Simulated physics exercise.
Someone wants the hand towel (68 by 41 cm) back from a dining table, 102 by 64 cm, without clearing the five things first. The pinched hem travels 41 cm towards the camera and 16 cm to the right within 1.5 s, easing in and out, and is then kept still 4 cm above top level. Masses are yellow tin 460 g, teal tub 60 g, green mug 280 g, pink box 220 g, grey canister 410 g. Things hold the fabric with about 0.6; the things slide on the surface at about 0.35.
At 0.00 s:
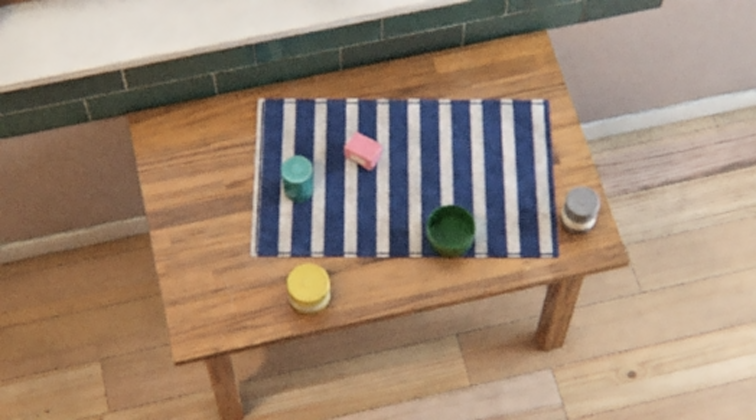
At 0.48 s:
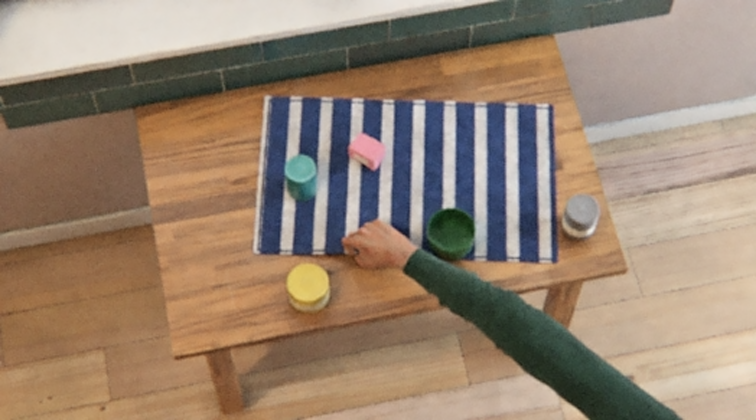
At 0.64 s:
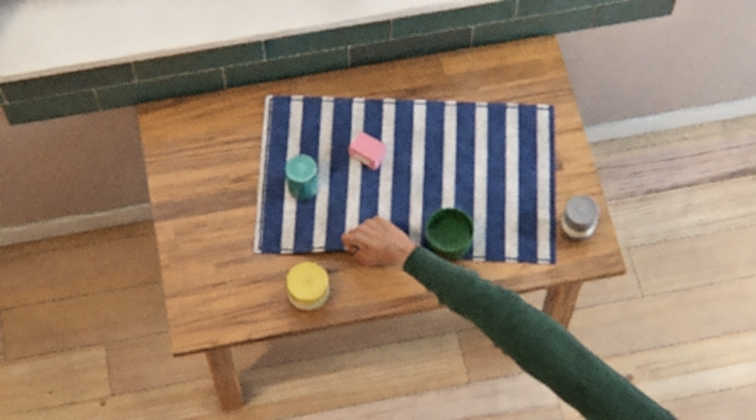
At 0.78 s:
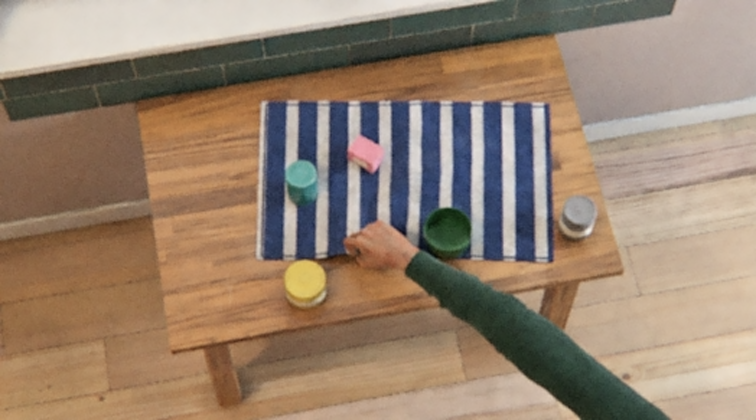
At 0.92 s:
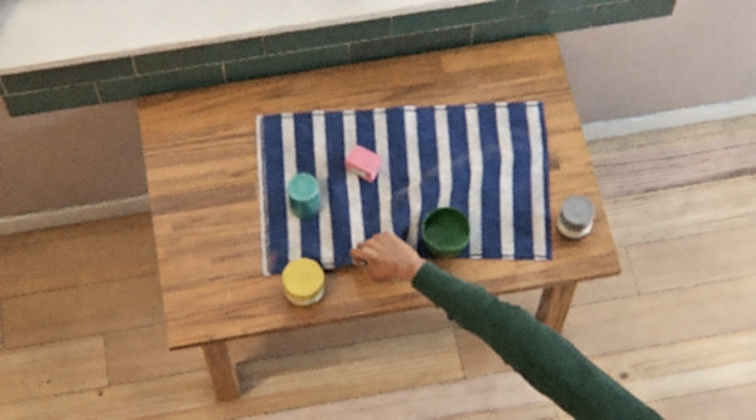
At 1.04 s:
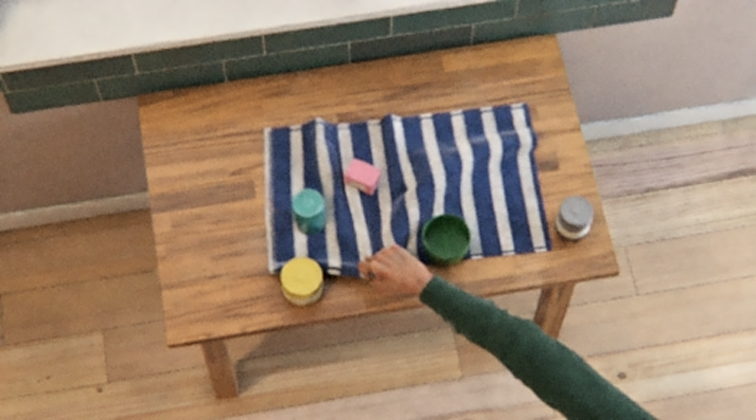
A hand in a green sleeve pinching a striped towel's near edge and dragging it slightly forward, bunching cloth beneath small items.
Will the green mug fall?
Verdict: The green mug falls off.
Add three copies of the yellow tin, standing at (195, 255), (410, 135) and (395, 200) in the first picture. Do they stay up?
In turn: Remains, falls off, drops off.
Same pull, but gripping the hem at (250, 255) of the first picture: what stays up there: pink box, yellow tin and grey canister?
In that case: Pink box stays up, yellow tin drops off, grey canister remains.
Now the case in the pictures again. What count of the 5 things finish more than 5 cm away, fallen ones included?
I count 3.
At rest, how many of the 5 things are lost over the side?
3 of them.
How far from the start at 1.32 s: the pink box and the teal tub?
About: Pink box 20 cm, teal tub 20 cm.
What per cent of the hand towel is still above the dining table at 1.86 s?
About 60 per cent.
At 1.3 s, 95 % of the hand towel is still over the top; green mug 7 cm off its start, teal tub 22 cm off its start, pink box 19 cm off its start.
At 1.6 s, 80 % of the hand towel is still over the top; green mug 13 cm off its start, teal tub 33 cm off its start, pink box 30 cm off its start.
At 1.9 s, 60 % of the hand towel is still over the top; green mug over the edge, teal tub over the edge, pink box 39 cm off its start at (422, 289).
At 2.1 s, 40 % of the hand towel is still over the top; green mug over the edge, teal tub over the edge, pink box 45 cm off its start.
At 3.7 s, 0 % of the hand towel is still over the top; green mug over the edge, pink box over the edge, teal tub over the edge.
